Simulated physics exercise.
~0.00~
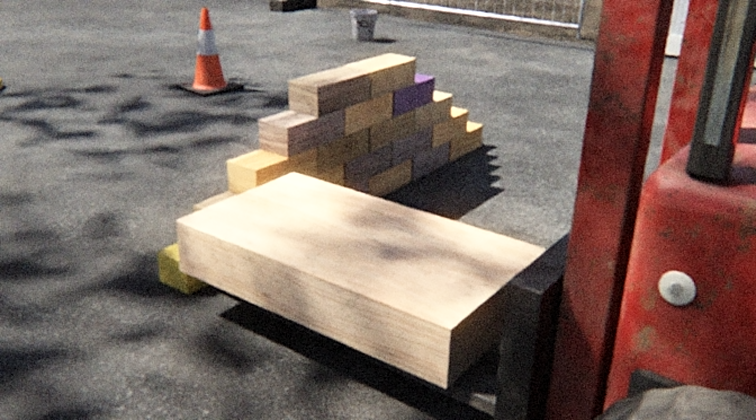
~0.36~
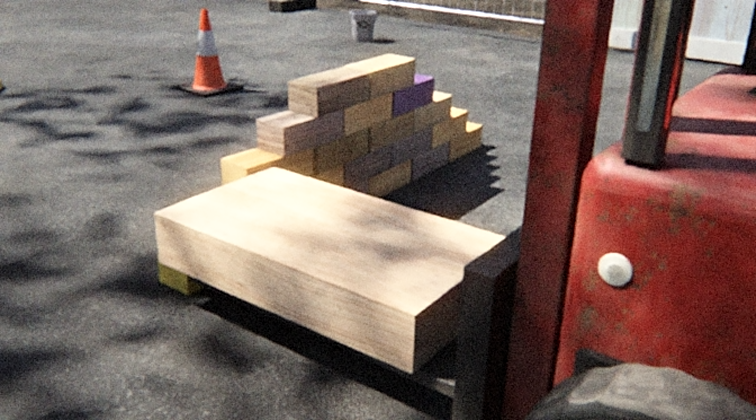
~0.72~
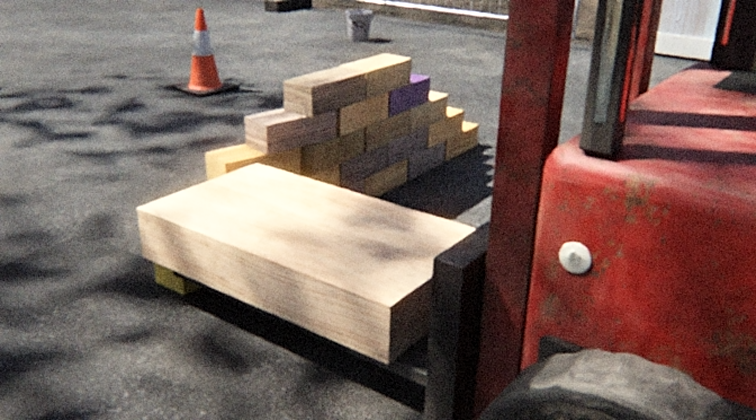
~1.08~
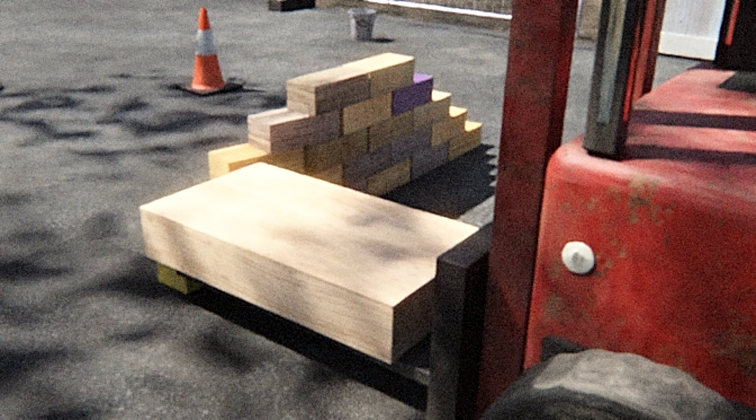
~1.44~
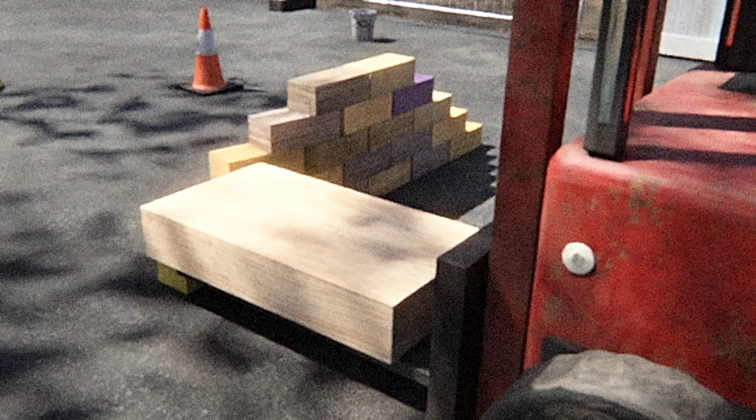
Red lift truck carrying a pale timber block edging left toward a stepped stack of wooden blocks, then halting, the stack still standing.
